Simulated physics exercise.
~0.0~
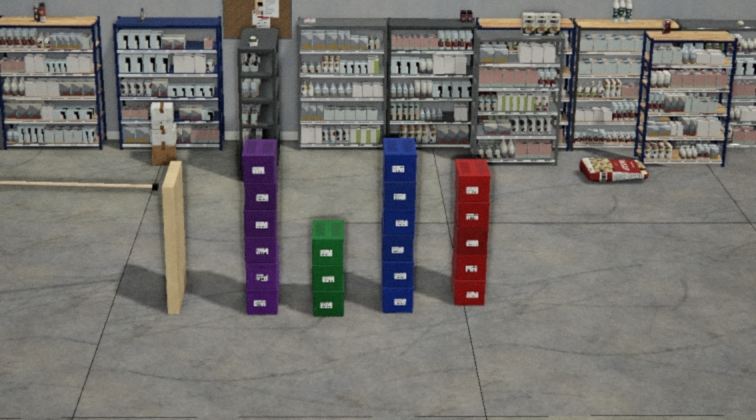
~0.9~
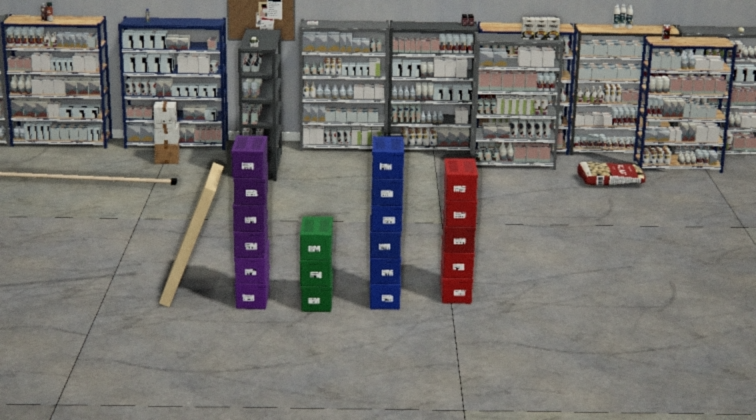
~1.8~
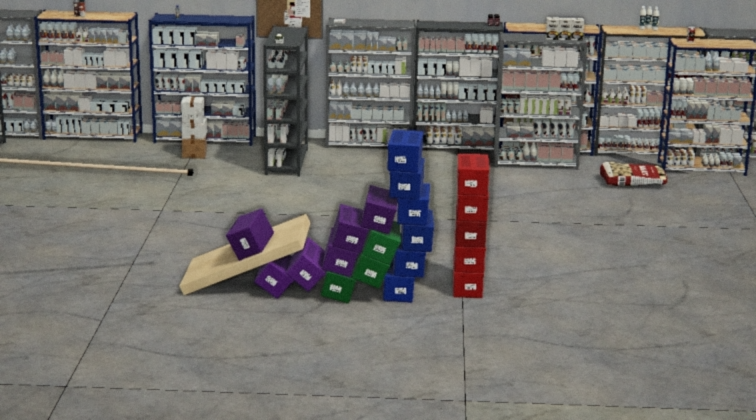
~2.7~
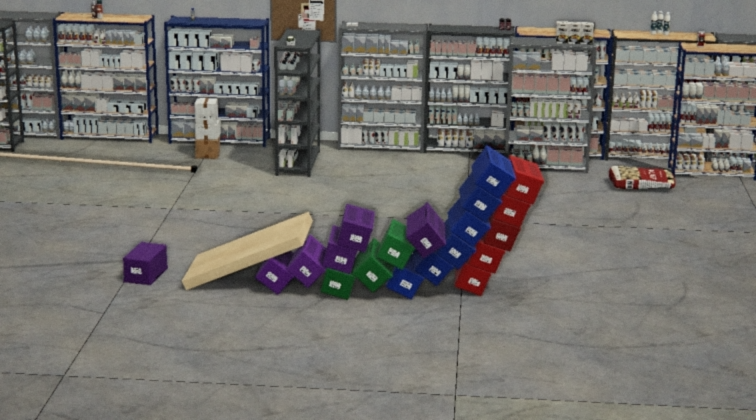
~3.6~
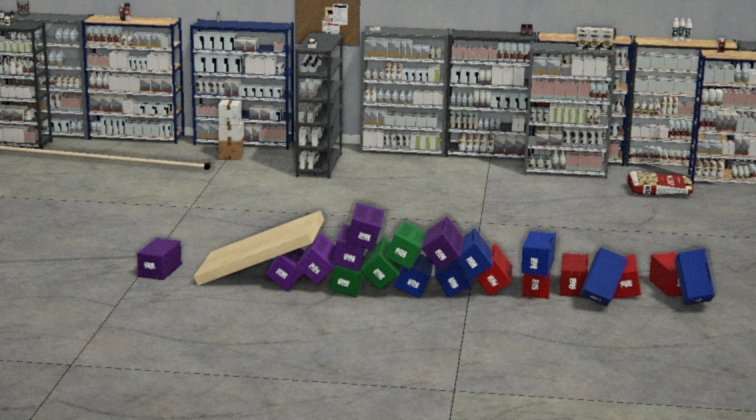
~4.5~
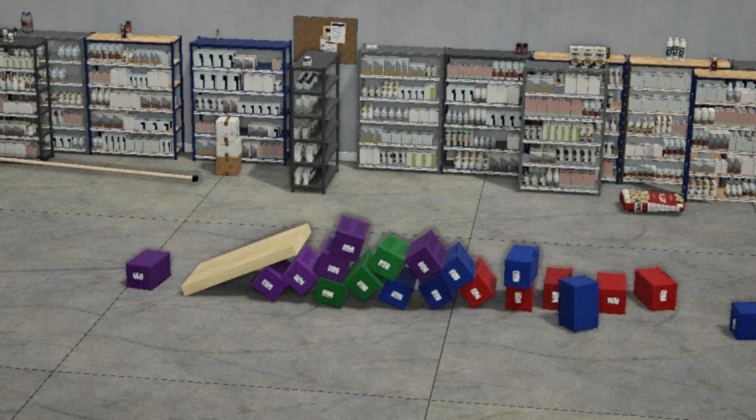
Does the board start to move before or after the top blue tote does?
The board starts to move before the top blue tote. It is already leaning towards the purple stack while the top blue tote is still in place, and that tote only goes over later as its stack leans right.
